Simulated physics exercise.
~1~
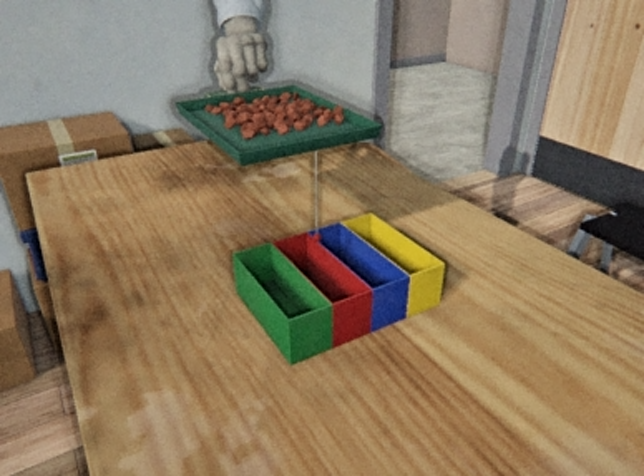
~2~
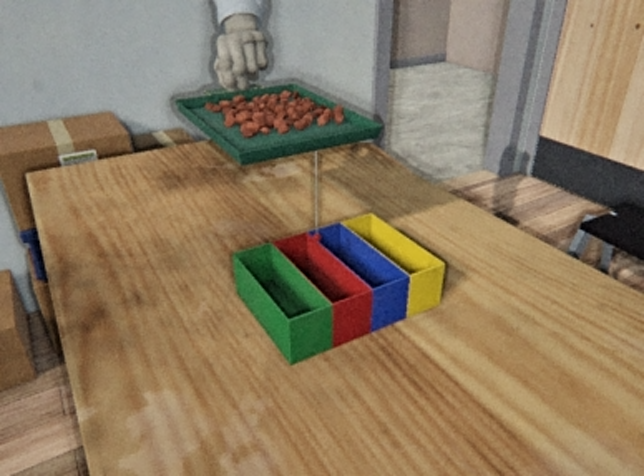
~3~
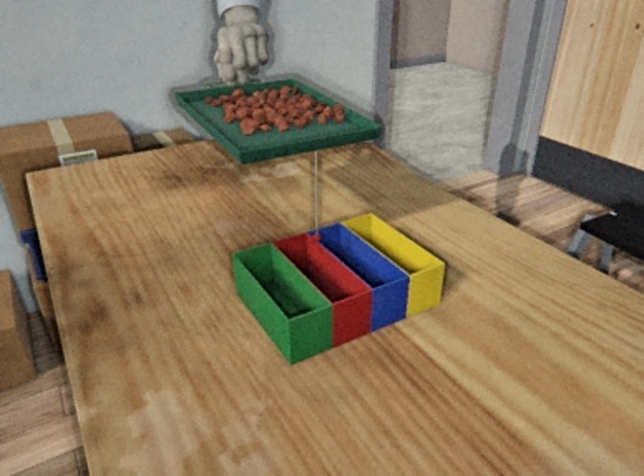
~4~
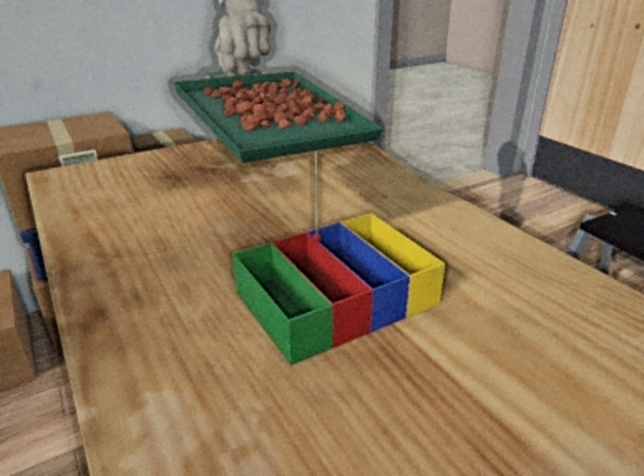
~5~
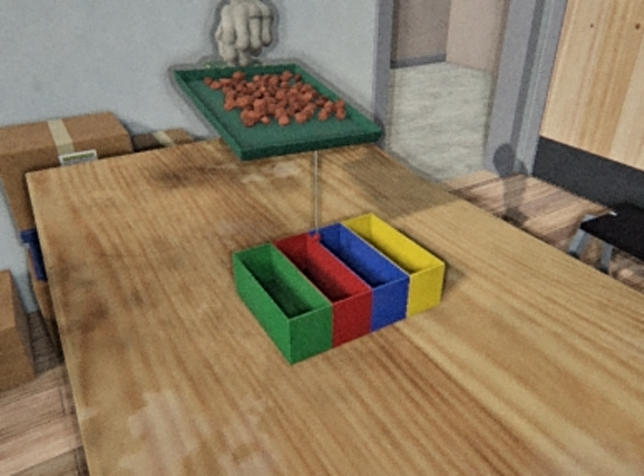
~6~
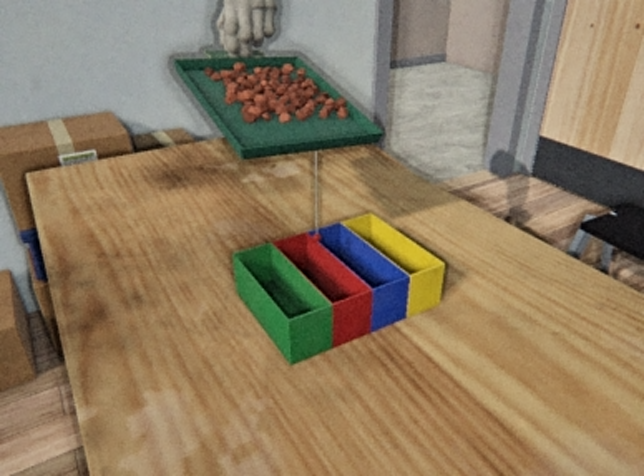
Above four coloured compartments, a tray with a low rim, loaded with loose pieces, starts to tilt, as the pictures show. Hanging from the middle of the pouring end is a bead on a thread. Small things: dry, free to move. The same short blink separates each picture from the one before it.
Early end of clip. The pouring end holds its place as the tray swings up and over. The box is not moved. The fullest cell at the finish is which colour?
Colour: Yellow.
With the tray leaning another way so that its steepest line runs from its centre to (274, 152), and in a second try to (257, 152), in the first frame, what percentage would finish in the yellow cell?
About 0 and 0 per cent.
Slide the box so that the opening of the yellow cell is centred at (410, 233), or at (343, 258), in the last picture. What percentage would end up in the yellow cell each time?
About 20 per cent first, then about 20 per cent.
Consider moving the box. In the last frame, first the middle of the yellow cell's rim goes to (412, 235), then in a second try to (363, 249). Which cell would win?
Placing A: The cell in blue / placing B: The yellow one.
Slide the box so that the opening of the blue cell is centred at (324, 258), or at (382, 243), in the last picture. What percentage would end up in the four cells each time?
In turn 50 and 100 in a hundred.
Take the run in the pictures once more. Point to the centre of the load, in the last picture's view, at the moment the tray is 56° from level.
The middle of the load sits near (338, 113).
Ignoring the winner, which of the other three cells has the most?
Next in line is that blue cell.
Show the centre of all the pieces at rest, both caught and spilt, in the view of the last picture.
The centre ends up roughly at (387, 281).
Soon after the last picture, tray tipped steeply; nearly all on the tray; a stray few falling or outside the box.
A little later, tray tipped right over; about a third on the tray; about a quarter in the yellow cell; a small part in the blue cell; a stray few in the red cell; about a quarter falling or outside the box.
Later still, tray tipped past a quarter turn; about two thirds in the yellow cell; about a quarter in the blue cell; a small part in the red cell; a small part falling or outside the box.
At rest, tray tipped past a quarter turn; about two thirds in the yellow cell; about a quarter in the blue cell; a small part in the red cell; none in the green cell; a small part outside the box.
